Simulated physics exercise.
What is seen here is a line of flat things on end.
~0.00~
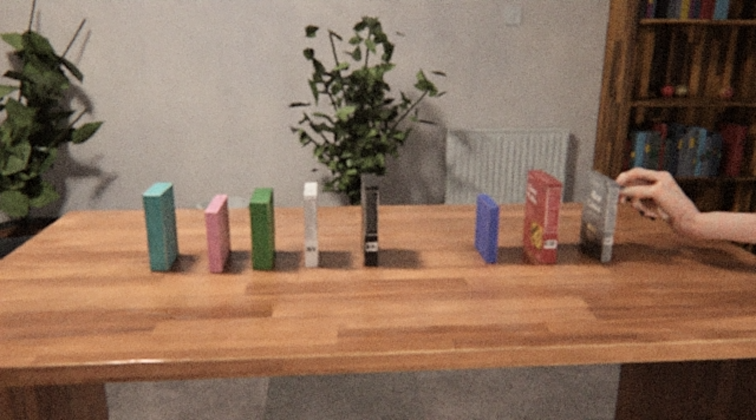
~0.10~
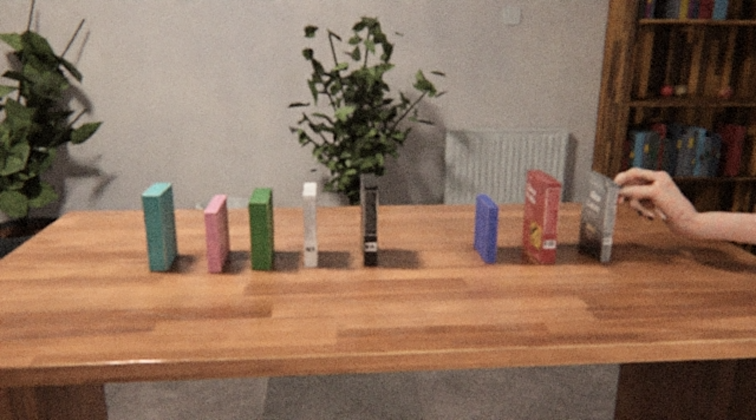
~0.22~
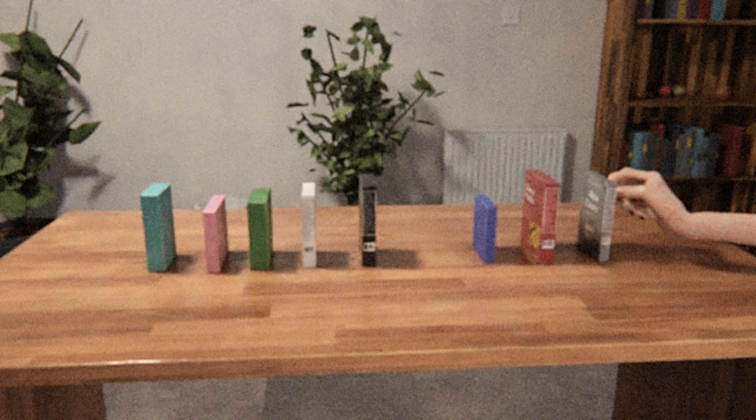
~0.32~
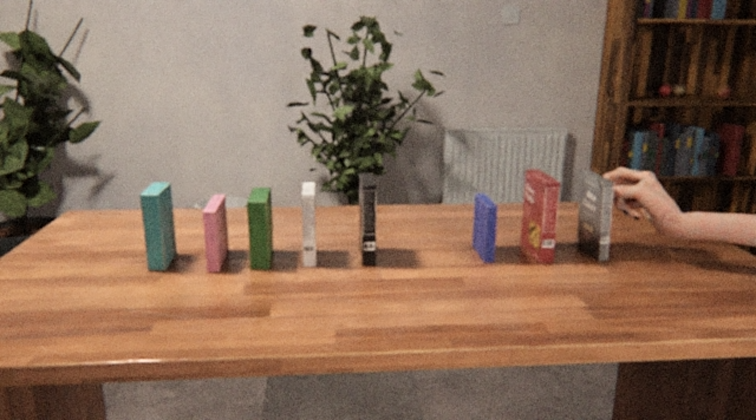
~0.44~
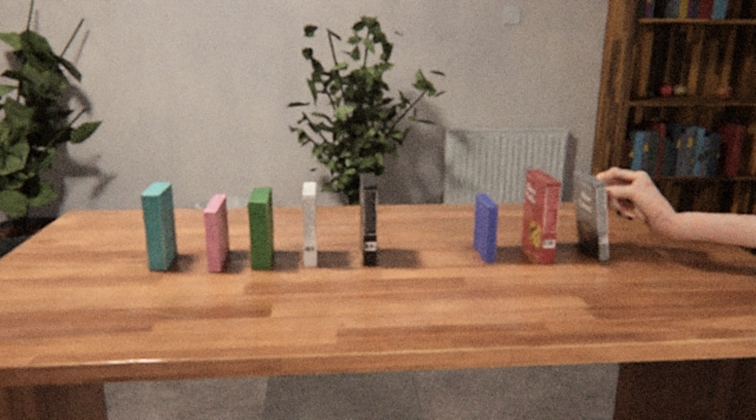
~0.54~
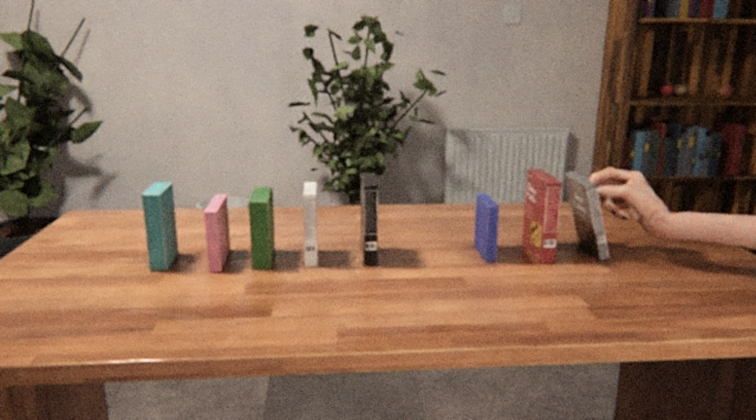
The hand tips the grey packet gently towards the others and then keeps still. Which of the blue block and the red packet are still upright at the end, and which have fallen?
At the end, the blue block has fallen, the red packet has fallen.
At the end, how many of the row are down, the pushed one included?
Total count - 3.
After 0.84 s, grey packet 52° over; red packet turned 19° from how it was put near (527, 215).
After 1.04 s, grey packet 70° over; red packet turned 51° from how it was put near (503, 224); blue block turned 28° from how it was put near (472, 228).
After 1.14 s, grey packet 76° over; red packet on its side near (488, 239); blue block on its side near (451, 251).
In the end (1.6 s), toppled on the table, red packet and blue block; the other 4 unmoved. At the end, from the last picture's camera, blue block near (449, 250), red packet near (484, 238).
